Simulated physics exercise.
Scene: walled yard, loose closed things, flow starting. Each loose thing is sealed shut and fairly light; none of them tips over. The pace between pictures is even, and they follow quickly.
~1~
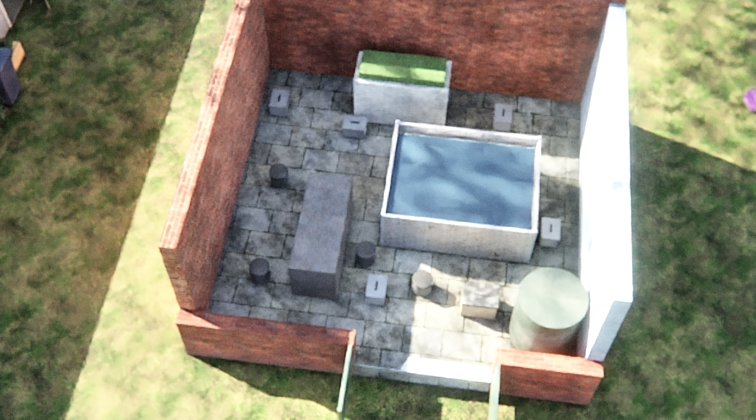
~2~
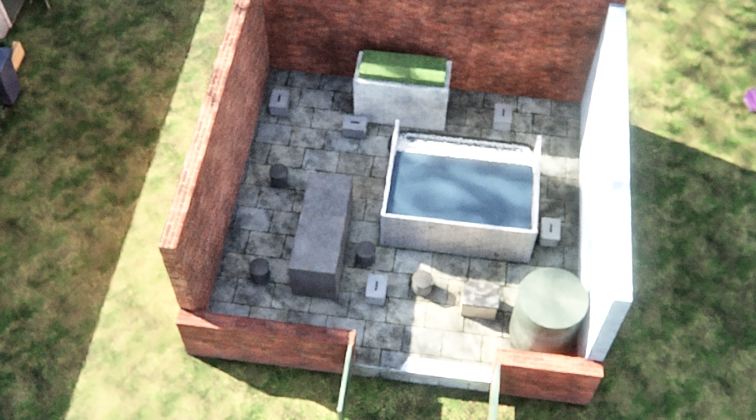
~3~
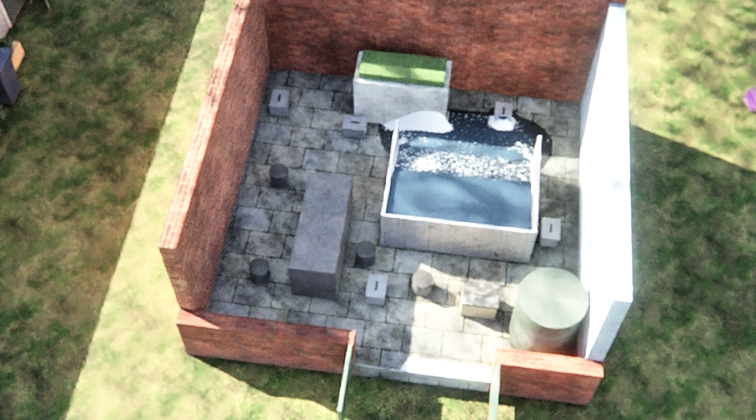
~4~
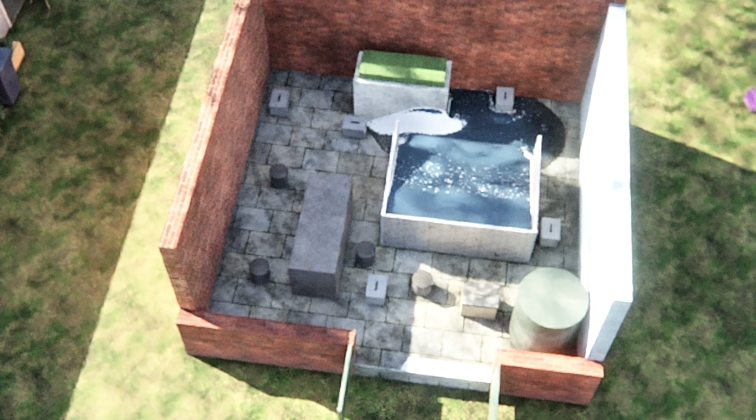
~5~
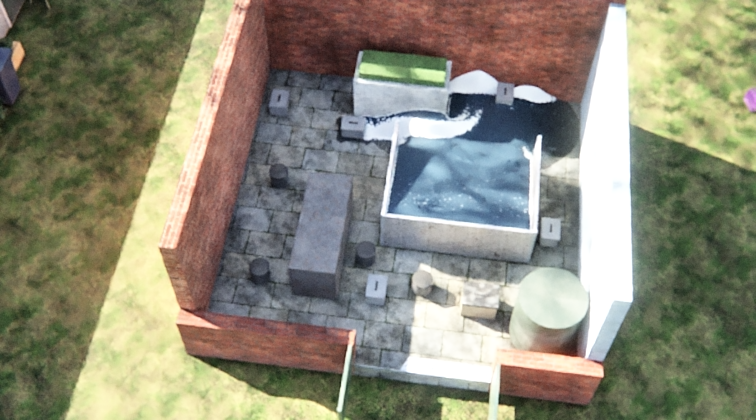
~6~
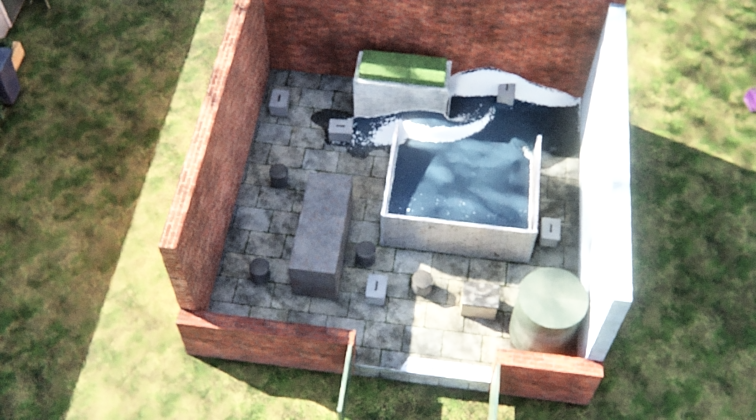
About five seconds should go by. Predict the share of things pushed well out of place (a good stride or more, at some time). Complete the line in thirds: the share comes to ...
The share comes to at least two thirds.
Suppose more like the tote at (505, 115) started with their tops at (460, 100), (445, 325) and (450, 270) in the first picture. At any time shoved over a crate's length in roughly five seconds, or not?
Here's the rundown: Never gets far, sent far off, and finally sent far off.
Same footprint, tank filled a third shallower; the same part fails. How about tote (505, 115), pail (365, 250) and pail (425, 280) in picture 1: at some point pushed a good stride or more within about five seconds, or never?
One: Passed the mark. Two: Stayed below the mark. Three: Stayed below the mark.
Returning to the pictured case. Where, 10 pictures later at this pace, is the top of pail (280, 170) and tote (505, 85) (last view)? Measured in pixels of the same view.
Roughly (249, 214) and (565, 201).
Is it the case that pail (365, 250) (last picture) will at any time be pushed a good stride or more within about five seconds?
Note - travel: Within that distance.
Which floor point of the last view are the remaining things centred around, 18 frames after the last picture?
Their average sits at about pixel (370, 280).
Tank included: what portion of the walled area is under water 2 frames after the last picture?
About 35 percent.
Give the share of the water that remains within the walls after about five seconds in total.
I make it 98 per cent.
A moment on, 1 of 10 are well off their spots; 1 afloat.
Next, 3 of 10 are well off their spots; 3 afloat.
Later, 7 of 10 are well off their spots; 5 afloat.
In the end, 8 of 10 are well off their spots, and 8 have been at some point; 10 afloat.
